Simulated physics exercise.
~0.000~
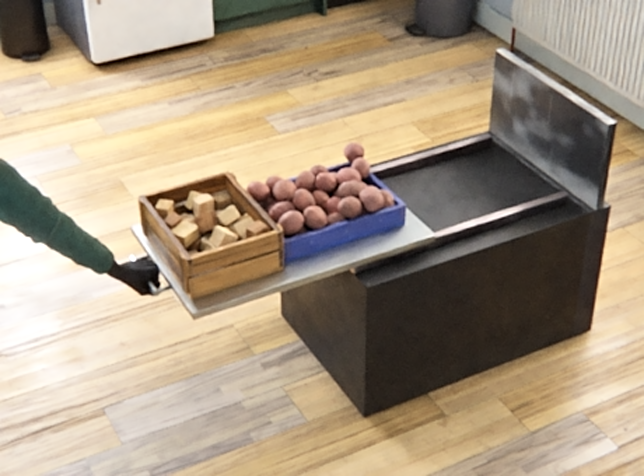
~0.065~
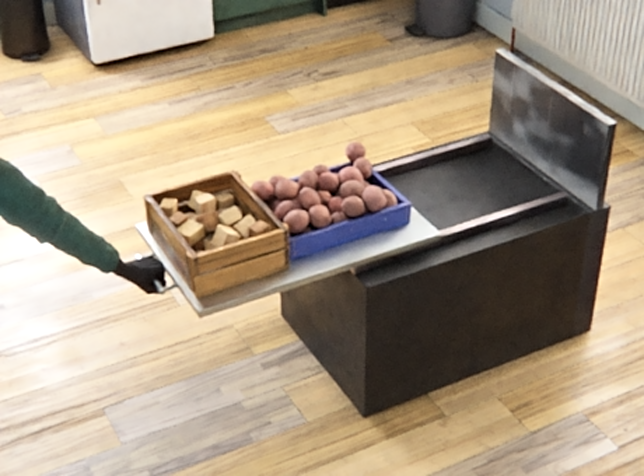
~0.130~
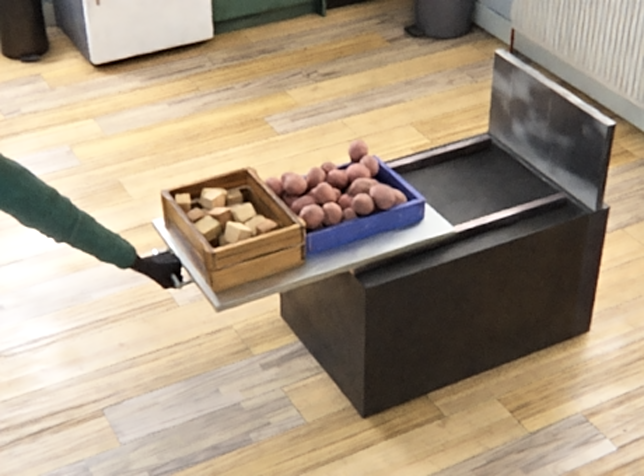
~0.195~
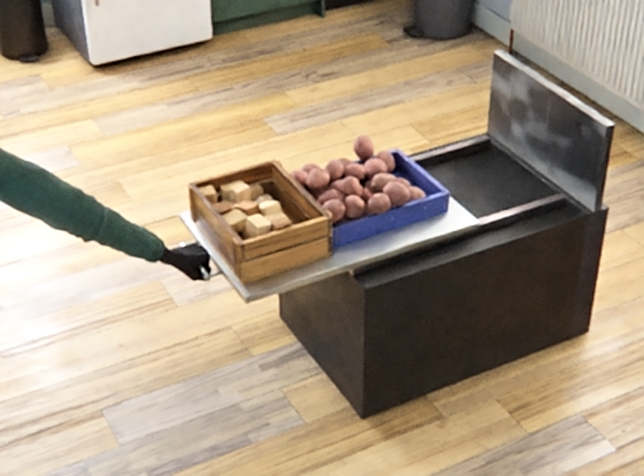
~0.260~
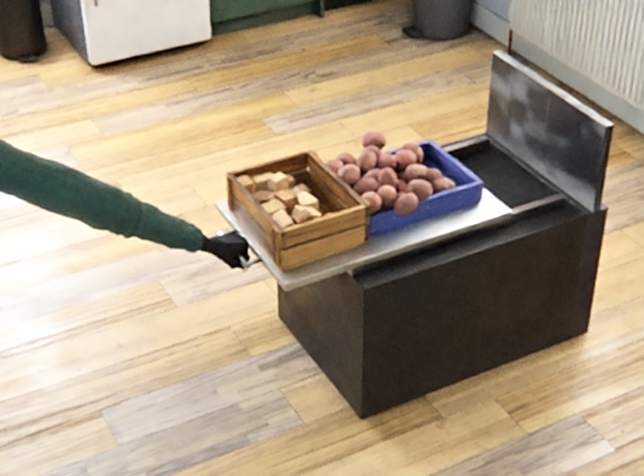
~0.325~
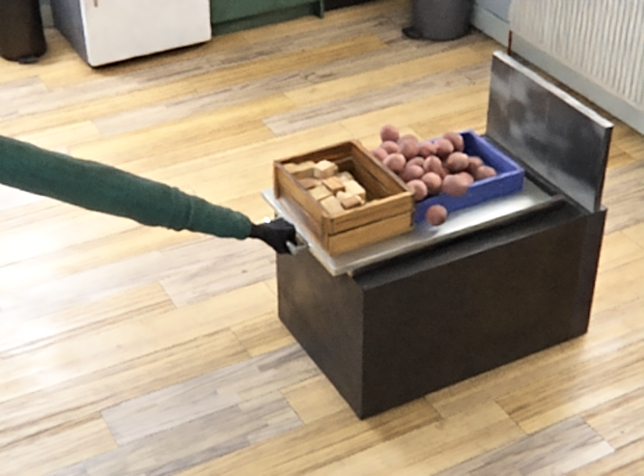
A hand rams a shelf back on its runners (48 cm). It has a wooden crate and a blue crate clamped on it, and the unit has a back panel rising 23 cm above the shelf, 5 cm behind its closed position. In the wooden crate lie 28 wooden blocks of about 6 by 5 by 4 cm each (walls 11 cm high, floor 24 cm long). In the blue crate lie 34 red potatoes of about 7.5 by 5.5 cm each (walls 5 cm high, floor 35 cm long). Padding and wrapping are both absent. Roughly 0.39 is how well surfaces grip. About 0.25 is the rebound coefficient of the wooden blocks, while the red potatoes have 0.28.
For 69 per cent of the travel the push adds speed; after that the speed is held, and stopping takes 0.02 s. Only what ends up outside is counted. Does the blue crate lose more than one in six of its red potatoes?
Yes.
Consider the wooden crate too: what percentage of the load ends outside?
For the wooden crate, roughly 0 percent.
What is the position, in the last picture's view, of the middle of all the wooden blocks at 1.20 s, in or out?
At about (367, 195).
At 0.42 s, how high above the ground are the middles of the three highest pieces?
Close to 68 cm, on average.
After 0.34 s, the shelf hits its stop.
After 0.42 s, 0 of 28 out of the wooden crate and 5 of 34 out of the blue crate.
After 0.54 s, 0 of 28 out of the wooden crate and 9 of 34 out of the blue crate.
After 0.76 s, 0 of 28 out of the wooden crate and 15 of 34 out of the blue crate.
Outcome (at 1.20 s), 0 of 28 out of the wooden crate and 17 of 34 out of the blue crate. Asked share, 17 of 34, 50 per cent.
